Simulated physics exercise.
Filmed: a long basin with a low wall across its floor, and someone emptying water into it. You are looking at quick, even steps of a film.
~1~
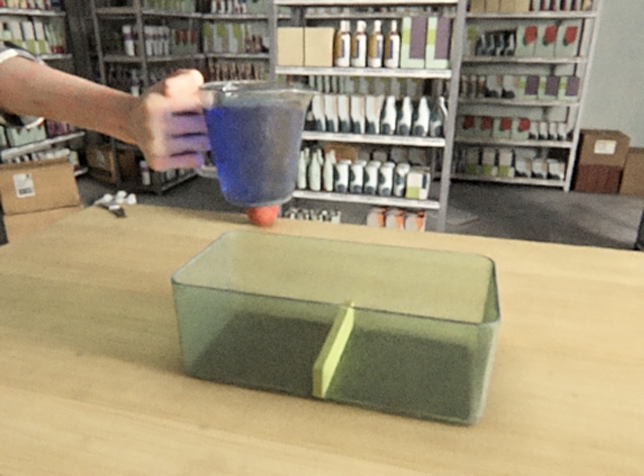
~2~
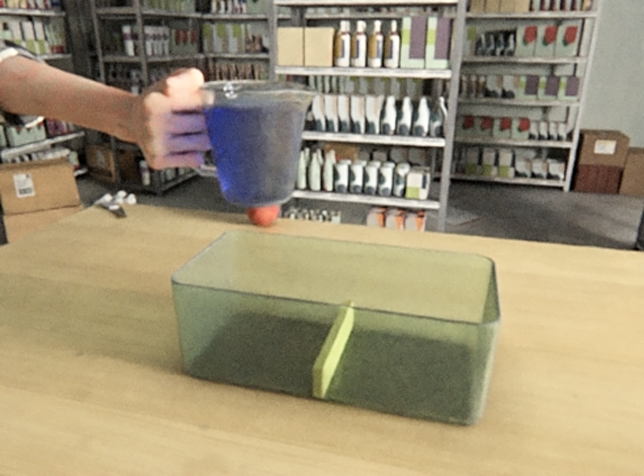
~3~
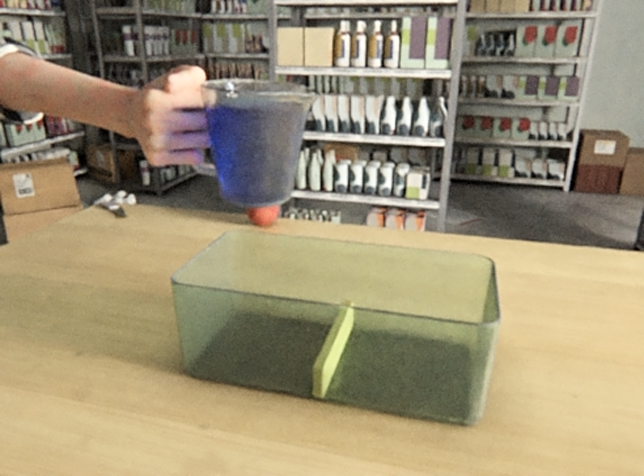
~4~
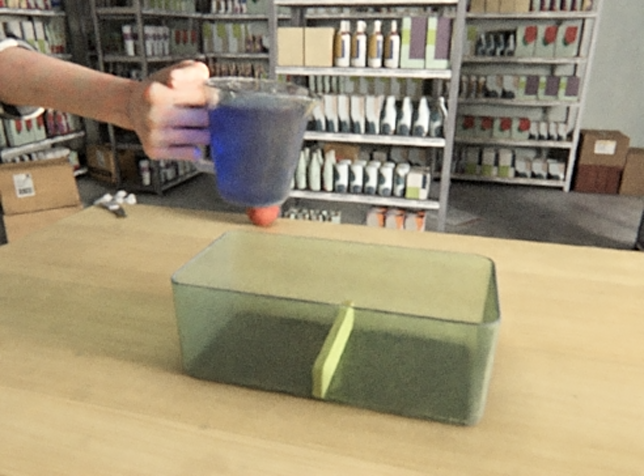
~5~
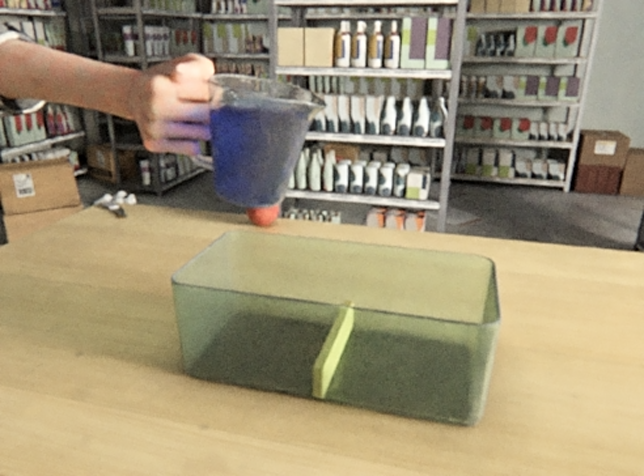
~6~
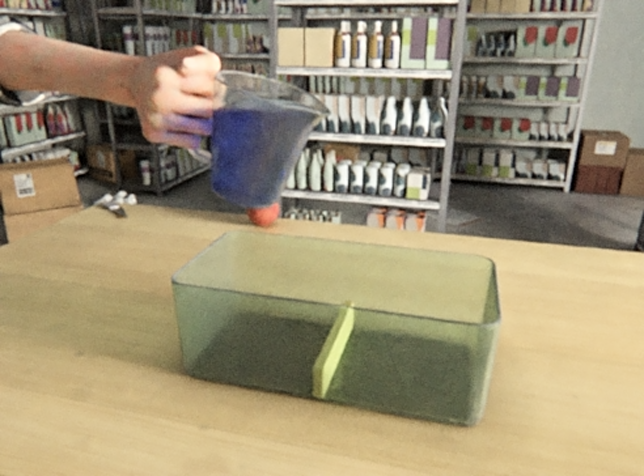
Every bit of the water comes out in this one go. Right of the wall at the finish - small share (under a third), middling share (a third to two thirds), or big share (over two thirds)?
Big.
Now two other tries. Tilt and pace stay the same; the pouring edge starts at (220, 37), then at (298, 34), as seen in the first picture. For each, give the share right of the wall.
In turn 5 % and 90 %.
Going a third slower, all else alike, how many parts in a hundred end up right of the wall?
Estimate: Around 95 %.
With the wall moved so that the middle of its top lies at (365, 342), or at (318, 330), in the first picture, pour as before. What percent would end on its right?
70 per cent, then 95 per cent, roughly.
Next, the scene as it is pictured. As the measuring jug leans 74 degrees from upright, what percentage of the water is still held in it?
I'd put it near 70 %.
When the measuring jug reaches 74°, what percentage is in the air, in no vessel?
Something close to 20 percent of it.
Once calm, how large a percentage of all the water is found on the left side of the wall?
It works out to around 5 percent.
A moment on, the measuring jug is tipped part way and 69 per cent is still to pour, 0 is left of the wall and 9 right of it.
Next, the measuring jug is tipped right over and 17 per cent is still to pour, 3 is left of the wall and 63 right of it.
Then the measuring jug is tipped right over and 1 per cent is still to pour, 5 is left of the wall and 92 right of it.
Later the measuring jug is tipped right over and 0 per cent is still to pour, 5 is left of the wall and 94 right of it.
Finally, 5 per cent lies left of the wall, 94 right of it and 1 outside.
